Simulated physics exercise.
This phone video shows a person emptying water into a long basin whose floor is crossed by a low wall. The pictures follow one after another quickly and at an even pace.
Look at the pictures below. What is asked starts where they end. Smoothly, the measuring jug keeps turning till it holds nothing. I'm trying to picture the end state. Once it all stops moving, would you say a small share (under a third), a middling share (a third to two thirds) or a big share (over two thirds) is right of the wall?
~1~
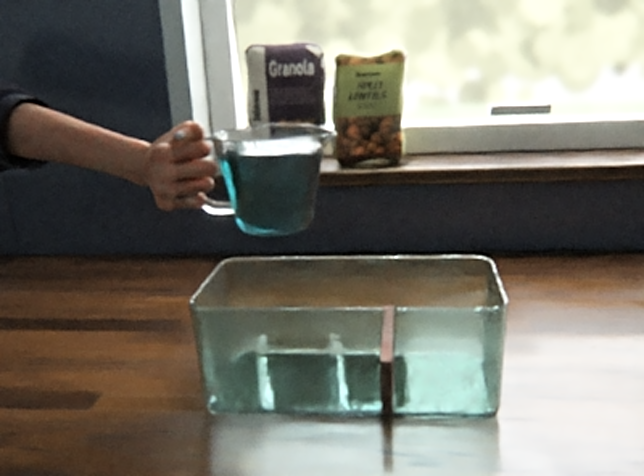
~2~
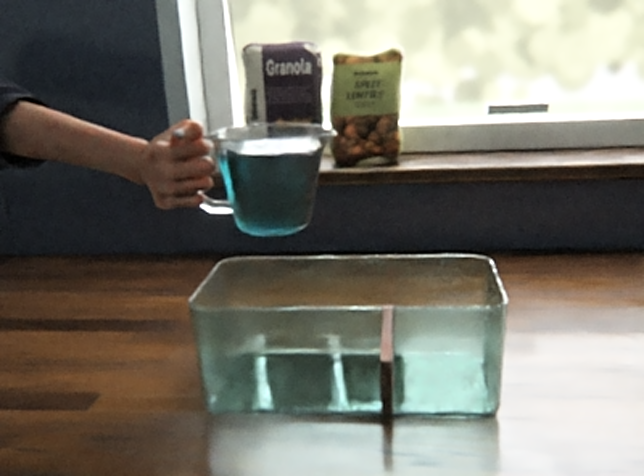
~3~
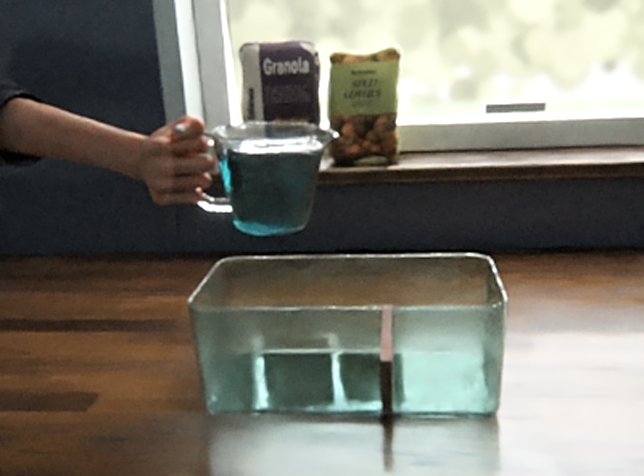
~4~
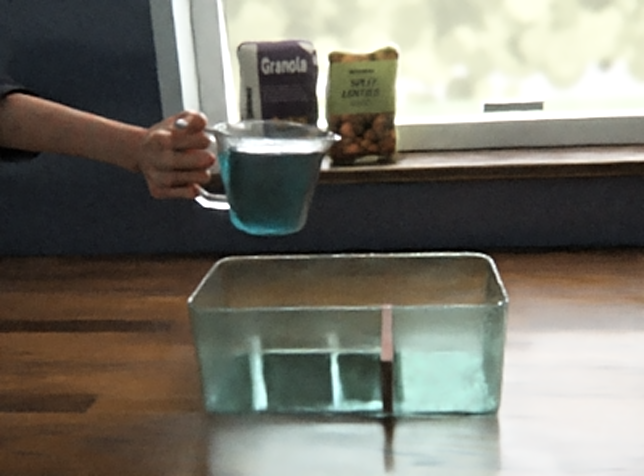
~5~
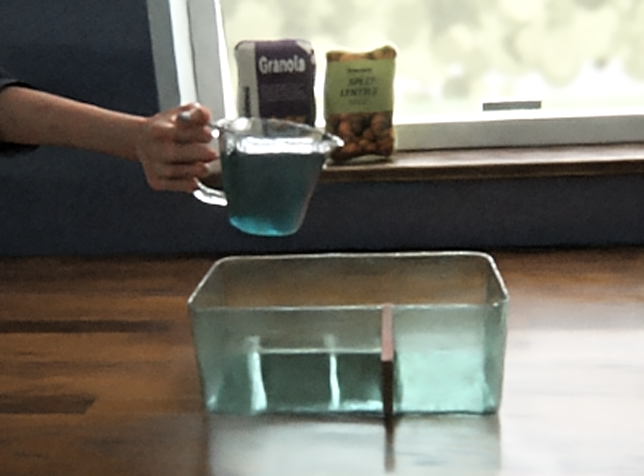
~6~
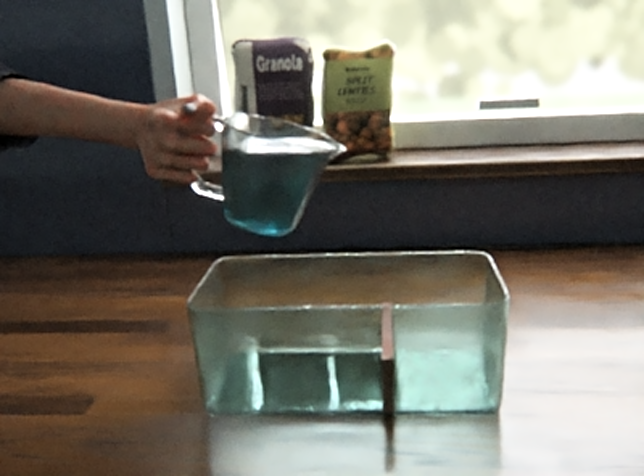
A middling share, a third to two thirds.
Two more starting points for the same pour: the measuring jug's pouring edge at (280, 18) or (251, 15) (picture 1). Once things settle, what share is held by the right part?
Close to 20 in a hundred, and close to 5 in a hundred.
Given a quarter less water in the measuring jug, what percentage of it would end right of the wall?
Best guess: Around 45 %.
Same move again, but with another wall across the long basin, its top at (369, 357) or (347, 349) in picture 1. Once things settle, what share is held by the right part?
About 85 per cent on the first try, and 95 per cent on the second.
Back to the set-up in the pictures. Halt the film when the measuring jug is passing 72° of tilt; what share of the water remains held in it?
Near 60 in a hundred still remains.
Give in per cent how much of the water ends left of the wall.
Some 40 per cent.
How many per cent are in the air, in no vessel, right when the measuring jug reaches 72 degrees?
Around 25 percent.
A moment on, the measuring jug is tipped part way and 61 per cent is still to pour, 1 is left of the wall and 16 right of it.
Next, the measuring jug is tipped on its side and 11 per cent is still to pour, 23 is left of the wall and 57 right of it.
Then the measuring jug is tipped right over and 0 per cent is still to pour, 41 is left of the wall and 58 right of it.
Later the measuring jug is tipped right over and 0 per cent is still to pour, 41 is left of the wall and 58 right of it.
In the end 41 per cent lies left of the wall, 58 right of it and 1 outside.
